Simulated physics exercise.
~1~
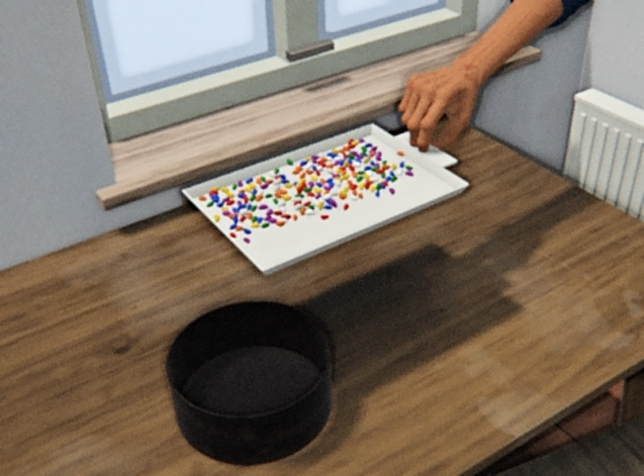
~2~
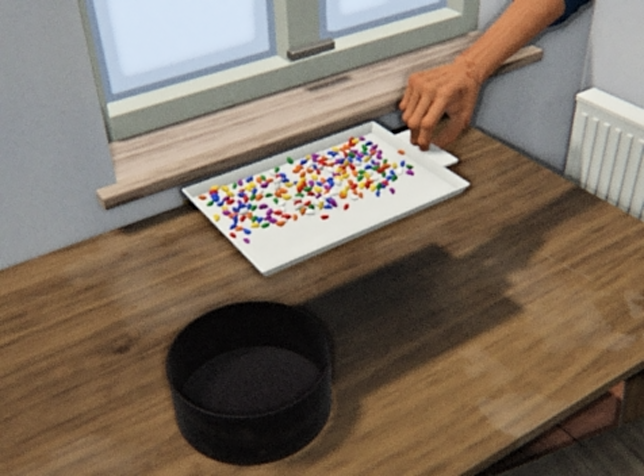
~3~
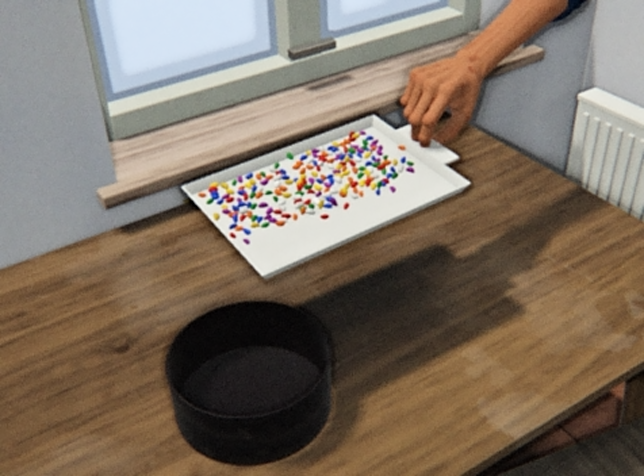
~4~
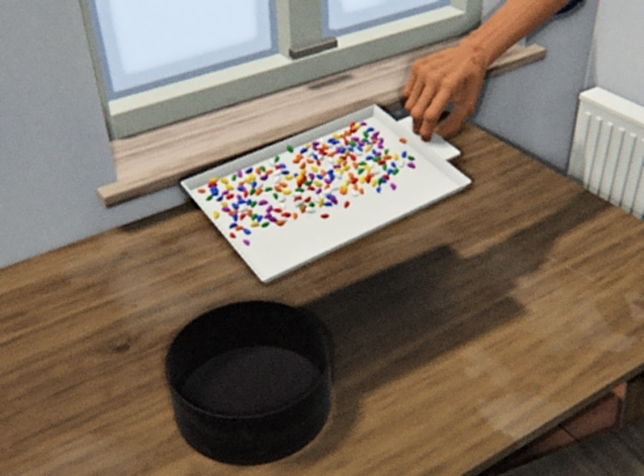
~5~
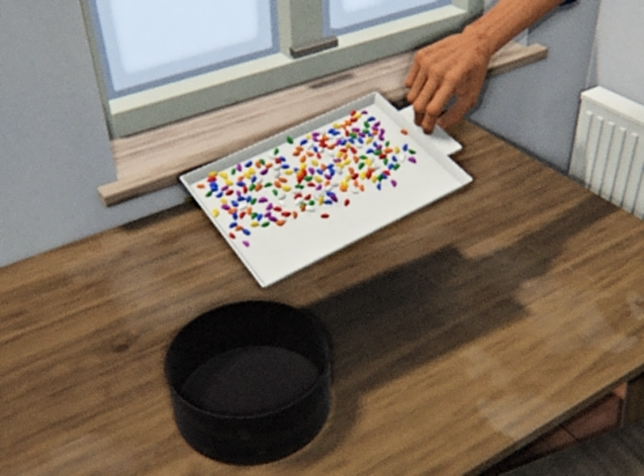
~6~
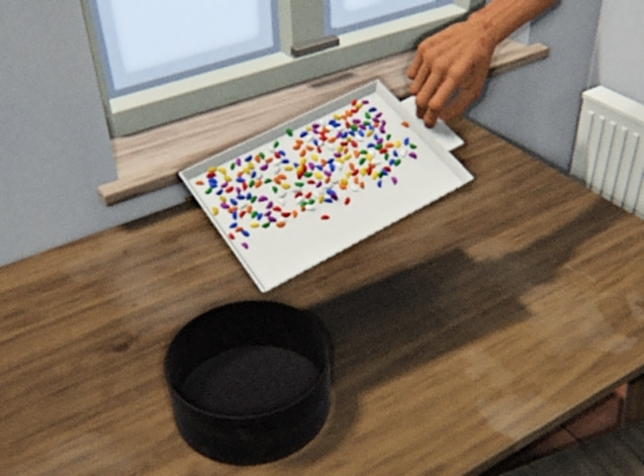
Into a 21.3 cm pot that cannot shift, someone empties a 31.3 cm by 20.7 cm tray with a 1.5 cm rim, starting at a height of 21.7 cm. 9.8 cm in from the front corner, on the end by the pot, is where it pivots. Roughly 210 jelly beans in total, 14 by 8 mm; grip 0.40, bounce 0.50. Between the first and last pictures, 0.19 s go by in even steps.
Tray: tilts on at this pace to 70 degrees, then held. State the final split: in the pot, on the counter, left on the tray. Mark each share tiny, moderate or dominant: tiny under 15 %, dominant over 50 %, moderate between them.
Pot: Dominant, counter: Moderate, left on the tray: Tiny.
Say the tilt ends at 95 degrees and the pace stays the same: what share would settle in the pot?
The pot would get around 65 per cent.
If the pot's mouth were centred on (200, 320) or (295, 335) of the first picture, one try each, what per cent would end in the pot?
The shares would be near 15 and 85 per cent respectively.
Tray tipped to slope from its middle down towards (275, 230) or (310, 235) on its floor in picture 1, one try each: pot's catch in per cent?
Estimate: Some 75 % and some 95 % respectively.
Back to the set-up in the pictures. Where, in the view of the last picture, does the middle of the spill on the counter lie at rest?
Around (365, 433).
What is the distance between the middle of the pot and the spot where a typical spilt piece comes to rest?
Some 20 centimetres.
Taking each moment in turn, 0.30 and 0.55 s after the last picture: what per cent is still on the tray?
In turn: 95, 5.
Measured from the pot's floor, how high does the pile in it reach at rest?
It stands at some 1.5 cm.
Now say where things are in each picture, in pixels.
In the first picture, tray tilt 0 degrees, front corners at (265, 265) and (461, 183); middle of the pieces at (311, 184); pot at (249, 354).
In the second picture, tray tilt 1 degrees, front corners at (265, 266) and (461, 183); middle of the pieces at (312, 183).
In the third picture, tray tilt 3 degrees, front corners at (265, 269) and (462, 182), lowest corner left front; middle of the pieces at (312, 180).
In the fourth picture, tray tilt 8 degrees, front corners at (265, 274) and (463, 180), lowest corner left front; middle of the pieces at (312, 176).
In the fifth picture, tray tilt 13 degrees, front corners at (265, 279) and (464, 178), lowest corner left front; middle of the pieces at (312, 171).
In the sixth picture, tray tilt 19 degrees, front corners at (265, 284) and (465, 177), lowest corner left front; middle of the pieces at (312, 166); pot at (247, 354).
Then, 0.18 s after the last picture, tilt 46 degrees; the tray holds 100 %, the pot 0 %.
Then, 0.30 s after the last picture, tilt 64 degrees; the tray holds 95 %, the pot 0 %.
Then, 0.55 s after the last picture, tilt 70 degrees; the tray holds 5 %, the pot 55 %.
In the end, pot 65 %, counter 30 %, tray 0 %.
